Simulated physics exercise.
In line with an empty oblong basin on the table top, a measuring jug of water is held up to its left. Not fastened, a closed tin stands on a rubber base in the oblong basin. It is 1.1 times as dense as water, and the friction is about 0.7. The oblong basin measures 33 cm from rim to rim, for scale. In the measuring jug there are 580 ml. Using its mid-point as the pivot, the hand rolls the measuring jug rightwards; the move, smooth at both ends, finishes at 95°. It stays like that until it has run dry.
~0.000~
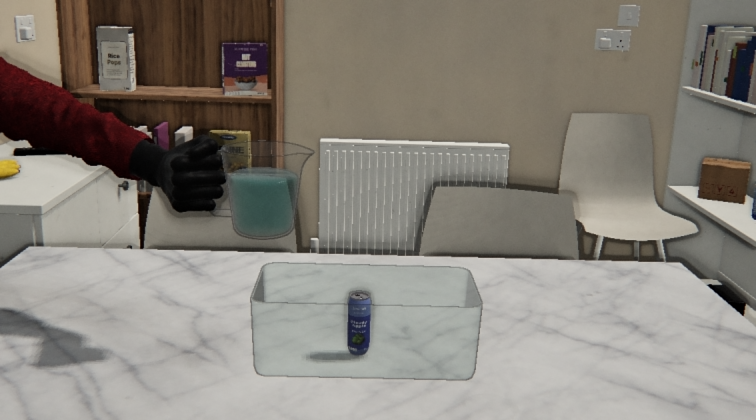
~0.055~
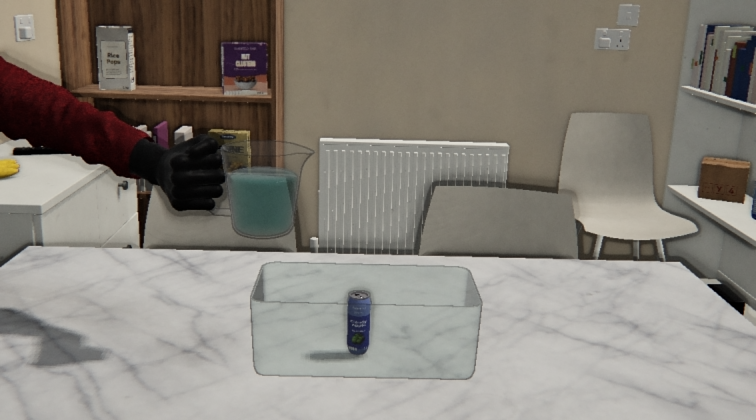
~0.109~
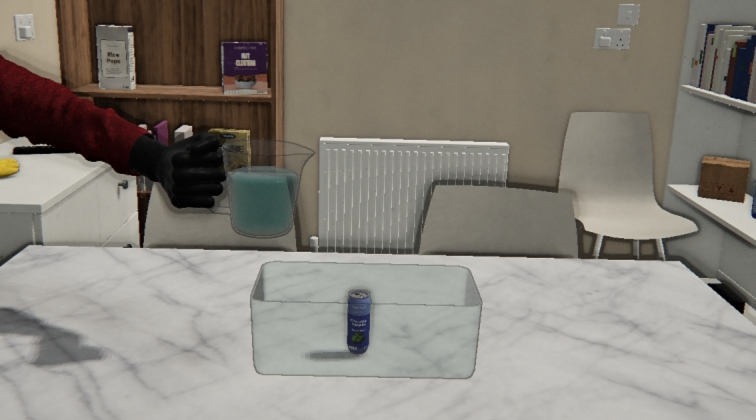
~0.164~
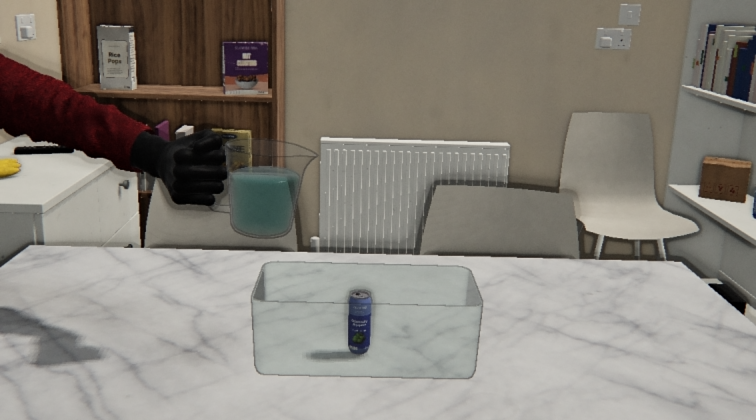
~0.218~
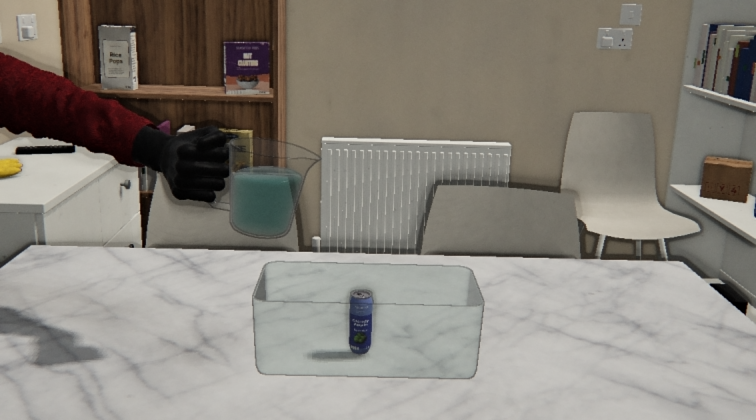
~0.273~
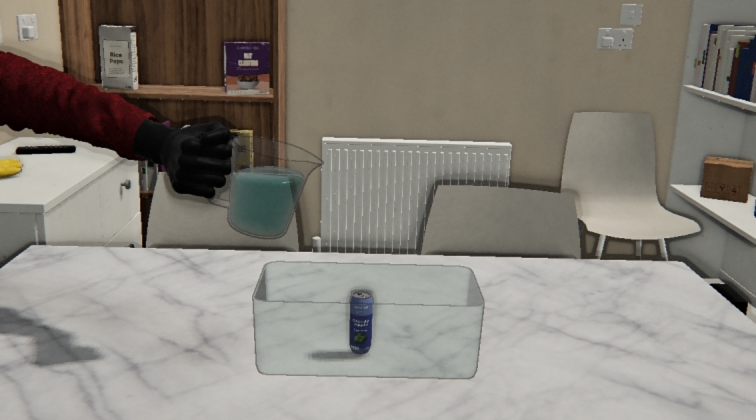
The video shows a black-gloved hand holding a clear measuring jug of teal liquid above and left of a transparent oblong basin with a closed blue tin standing inside, then gradually tilting the jug slightly rightwards.
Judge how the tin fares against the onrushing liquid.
My bet is it won't last.
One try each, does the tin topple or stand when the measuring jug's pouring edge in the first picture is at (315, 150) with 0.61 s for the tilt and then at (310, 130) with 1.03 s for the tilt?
First it falls; then it goes over.
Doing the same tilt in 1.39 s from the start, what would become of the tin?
Result: Tin tipped over.
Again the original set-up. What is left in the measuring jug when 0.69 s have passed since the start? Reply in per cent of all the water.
90 %.
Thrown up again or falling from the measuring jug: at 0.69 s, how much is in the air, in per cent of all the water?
Some 10 % is the figure.
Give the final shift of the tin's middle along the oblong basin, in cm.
6.5 cm.
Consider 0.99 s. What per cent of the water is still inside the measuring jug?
38 per cent or so.
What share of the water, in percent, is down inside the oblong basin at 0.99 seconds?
I reckon close to 42 per cent.
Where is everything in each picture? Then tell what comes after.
In the first frame, it leans 0°; its right rim is at (315, 151); the water meets the walls at (229, 173) and (299, 175); the oblong basin's rim runs from (257, 282) to (476, 287); the tin's top is at (360, 298).
In the second frame, it leans 1°; its right rim is at (315, 151); the water meets the walls at (229, 173) and (298, 175).
In the third frame, it leans 2°; its right rim is at (316, 152); the water meets the walls at (229, 172) and (299, 174).
In the fourth frame, it leans 5°; its right rim is at (318, 154); the water meets the walls at (231, 173) and (301, 175).
In the fifth frame, it leans 8°; its right rim is at (322, 158); the water meets the walls at (234, 172) and (303, 175).
In the sixth frame, it leans 13°; its right rim is at (324, 162); the water meets the walls at (234, 173) and (305, 175).
By 0.69 s the tilt is 62° and 90 per cent is still to pour; the tin stands where it began.
By 0.99 s the tilt is 90° and 37 per cent is still to pour; the tin stands where it began.
By 1.31 s the tilt is 95° and 5 per cent is still to pour; the tin leans 20°.
By 1.65 s the tilt is 95° and 0 per cent is still to pour; the tin lies on its side.
At rest the tin lies on its side.
